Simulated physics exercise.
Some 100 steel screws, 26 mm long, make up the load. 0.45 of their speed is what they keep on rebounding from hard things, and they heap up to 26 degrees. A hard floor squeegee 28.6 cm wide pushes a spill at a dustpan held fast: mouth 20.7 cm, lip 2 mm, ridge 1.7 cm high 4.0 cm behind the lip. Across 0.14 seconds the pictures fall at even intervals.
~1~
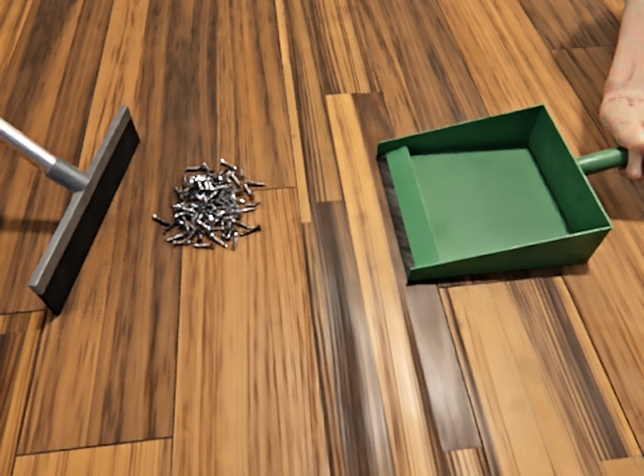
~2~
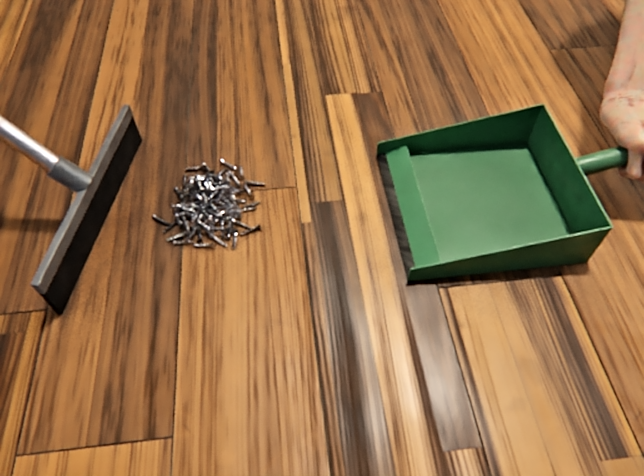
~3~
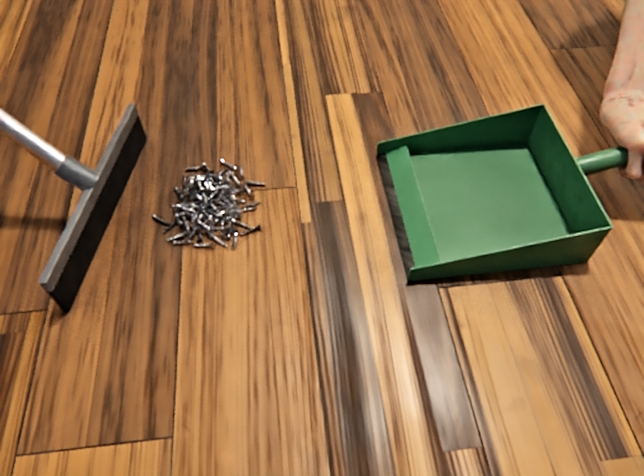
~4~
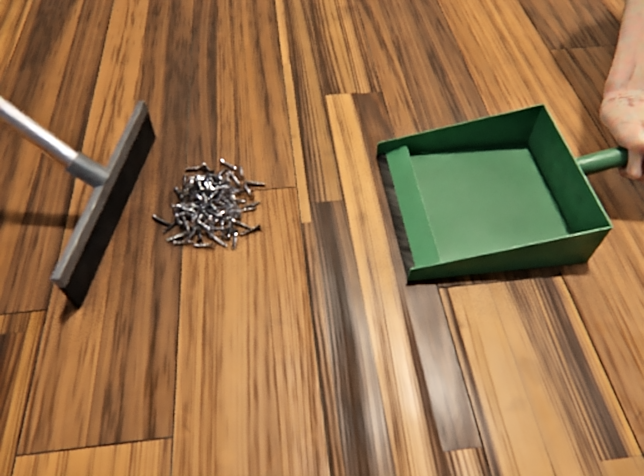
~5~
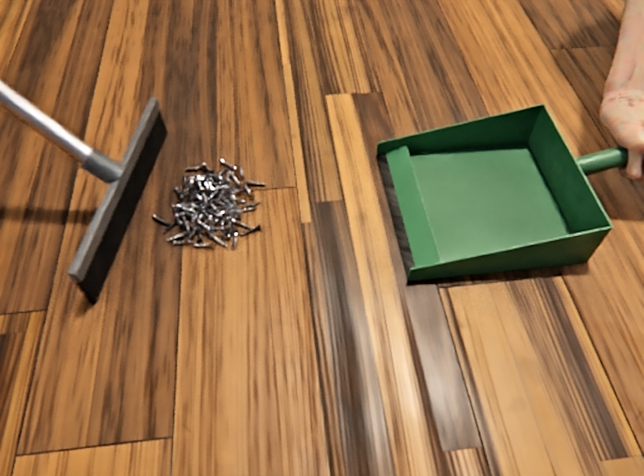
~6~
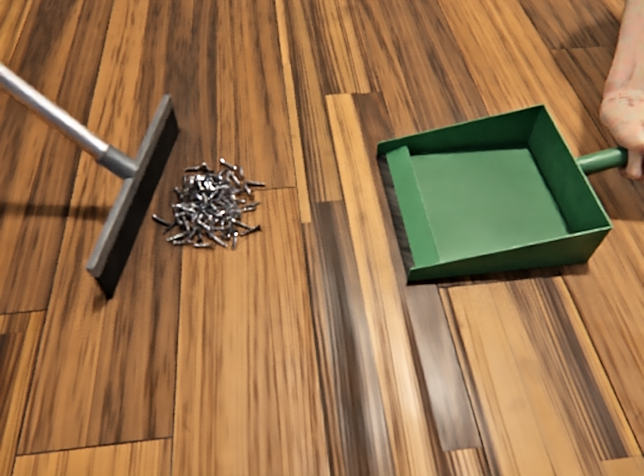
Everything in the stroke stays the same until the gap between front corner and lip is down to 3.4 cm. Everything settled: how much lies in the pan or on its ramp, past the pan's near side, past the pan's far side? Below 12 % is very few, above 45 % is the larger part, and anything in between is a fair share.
Pan: Very few, near side: Very few, far side: A fair share.
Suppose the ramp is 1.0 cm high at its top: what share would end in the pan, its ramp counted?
Estimate: About 5 in a hundred.
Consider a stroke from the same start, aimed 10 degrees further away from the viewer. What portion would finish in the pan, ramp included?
Around 0 %.
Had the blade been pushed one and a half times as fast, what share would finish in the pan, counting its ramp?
I'd put it at close to 10 per cent.
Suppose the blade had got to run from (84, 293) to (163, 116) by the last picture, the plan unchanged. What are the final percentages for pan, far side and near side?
Pan 10 % / far 0 % / near 0 %.
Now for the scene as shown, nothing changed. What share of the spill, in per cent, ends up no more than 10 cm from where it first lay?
0 %.
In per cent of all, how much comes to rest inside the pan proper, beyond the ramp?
I'd put it near 0 per cent.
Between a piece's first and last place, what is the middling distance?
It works out to roughly 20 cm.
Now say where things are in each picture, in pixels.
Blade from (38, 289) to (126, 114), moved 0.0 cm, 0 of the pieces shifted so far; middle of the pieces at (207, 204); pan at (488, 203), in the first frame.
Blade from (40, 288) to (128, 113), moved 0.3 cm, 0 of the pieces shifted so far; middle of the pieces at (207, 204), in the second frame.
Blade from (48, 286) to (134, 112), moved 1.0 cm, 0 of the pieces shifted so far; middle of the pieces at (207, 204), in the third frame.
Blade from (61, 282) to (143, 109), moved 2.3 cm, 0 of the pieces shifted so far; middle of the pieces at (207, 204), in the fourth frame.
Blade from (77, 277) to (156, 106), moved 4.0 cm, 0 of the pieces shifted so far; middle of the pieces at (207, 204), in the fifth frame.
Blade from (94, 272) to (169, 103), moved 5.8 cm, 0 of the pieces shifted so far; middle of the pieces at (207, 204); pan at (488, 203), in the sixth frame.
Then, 0.21 s after the last picture, middle of the blade 19 cm from the lip; 0 % over the lip, far side 5 %, near side 0 %.
Then, 0.35 s after the last picture, middle of the blade 10 cm from the lip; 0 % over the lip, far side 15 %, near side 0 %.
Then, 0.61 s after the last picture, middle of the blade 7 cm from the lip; 5 % over the lip, far side 20 %, near side 0 %.
In the end, pan 0 %, near side 5 %, far side 15 %, in front of the lip or behind the blade 75 %.
